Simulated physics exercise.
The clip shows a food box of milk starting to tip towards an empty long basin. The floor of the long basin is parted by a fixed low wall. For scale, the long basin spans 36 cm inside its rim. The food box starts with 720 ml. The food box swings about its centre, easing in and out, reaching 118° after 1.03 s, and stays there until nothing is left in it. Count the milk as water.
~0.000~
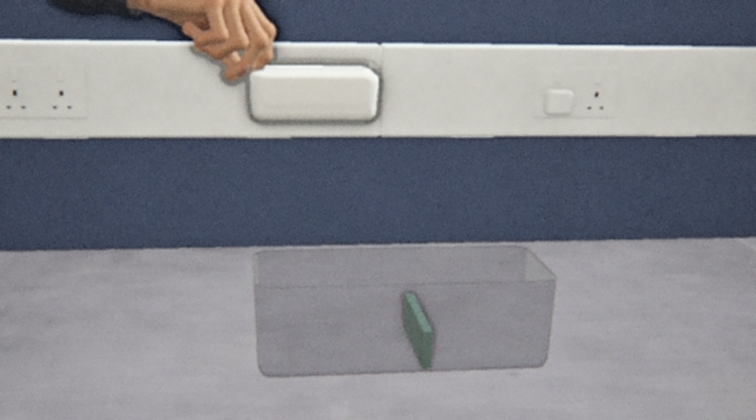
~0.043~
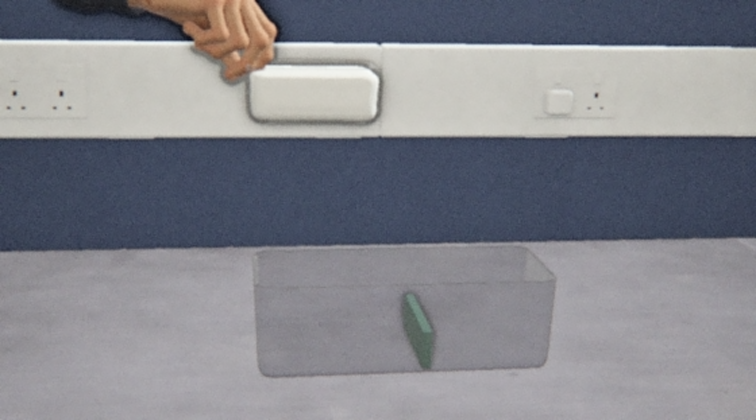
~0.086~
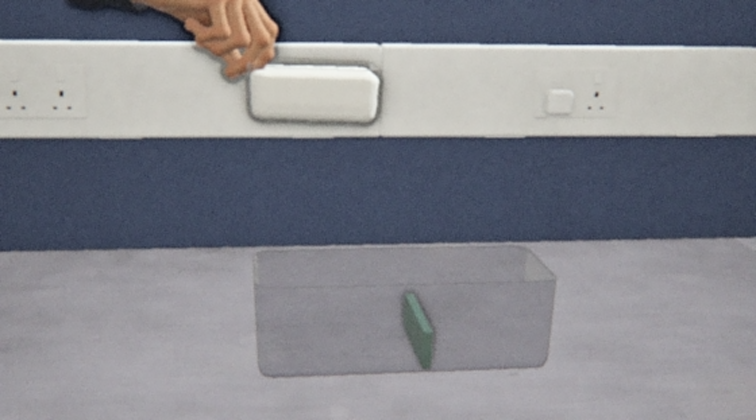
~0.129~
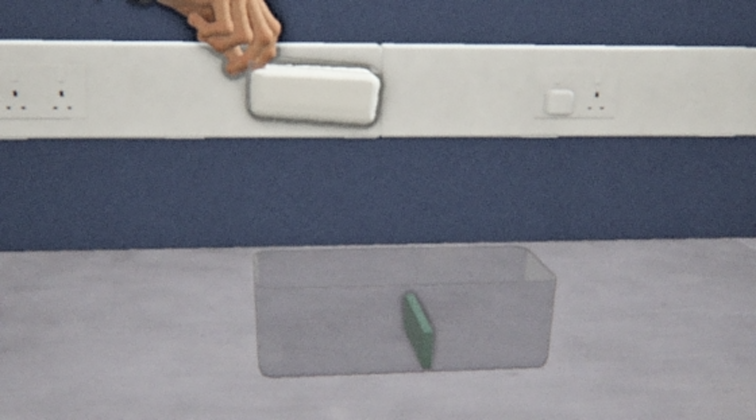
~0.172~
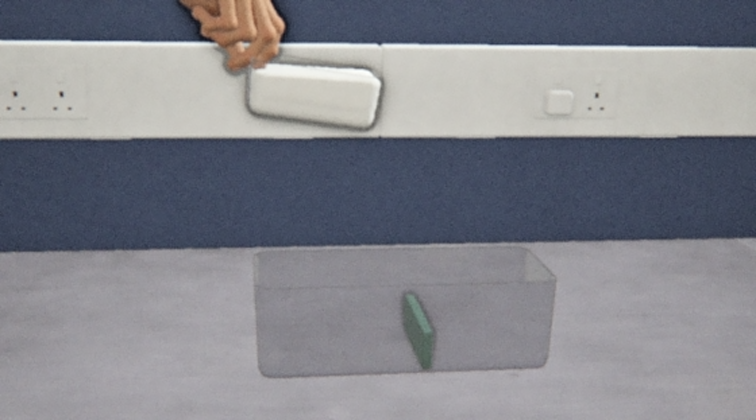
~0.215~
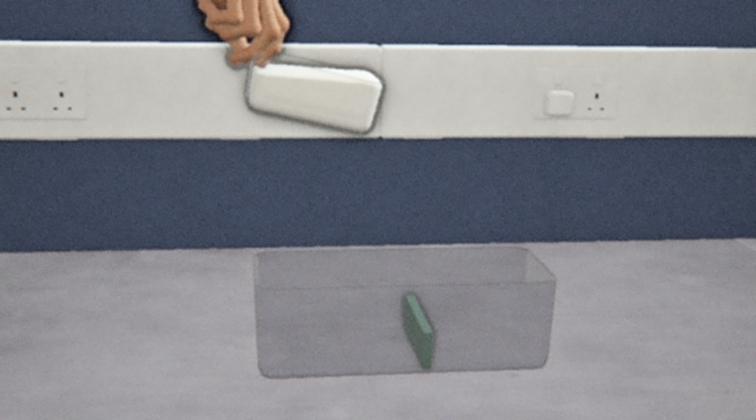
A hand at the upper left held a white box above a clear, long basin with a green piece inside, then slowly tilted it slightly, its right end dipping a little lower.
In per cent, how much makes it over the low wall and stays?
Roughly 63 per cent is past the wall.
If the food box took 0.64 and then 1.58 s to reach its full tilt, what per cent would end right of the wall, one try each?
First 55, then 65 per cent.
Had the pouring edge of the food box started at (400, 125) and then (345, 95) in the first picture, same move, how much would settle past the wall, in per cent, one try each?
In turn about 70 and 30 per cent.
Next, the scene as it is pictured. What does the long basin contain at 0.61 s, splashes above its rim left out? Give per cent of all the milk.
Some 16 per cent.
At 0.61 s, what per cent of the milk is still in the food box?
Near 26 in a hundred.
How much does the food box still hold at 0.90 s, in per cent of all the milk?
About 2 per cent.
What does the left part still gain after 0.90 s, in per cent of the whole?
Near 8 in a hundred.
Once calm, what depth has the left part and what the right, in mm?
Some 8 mm on the left and 22 mm on the right.
By 0.61 s the tilt is 76° and 25 per cent is still to pour, 2 is left of the wall and 14 right of it.
By 0.90 s the tilt is 113° and 2 per cent is still to pour, 19 is left of the wall and 62 right of it.
By 1.20 s the tilt is 118° and 0 per cent is still to pour, 27 is left of the wall and 63 right of it.
By 1.53 s the tilt is 118° and 0 per cent is still to pour, 27 is left of the wall and 63 right of it.
At rest 27 per cent lies left of the wall, 63 right of it and 10 outside.
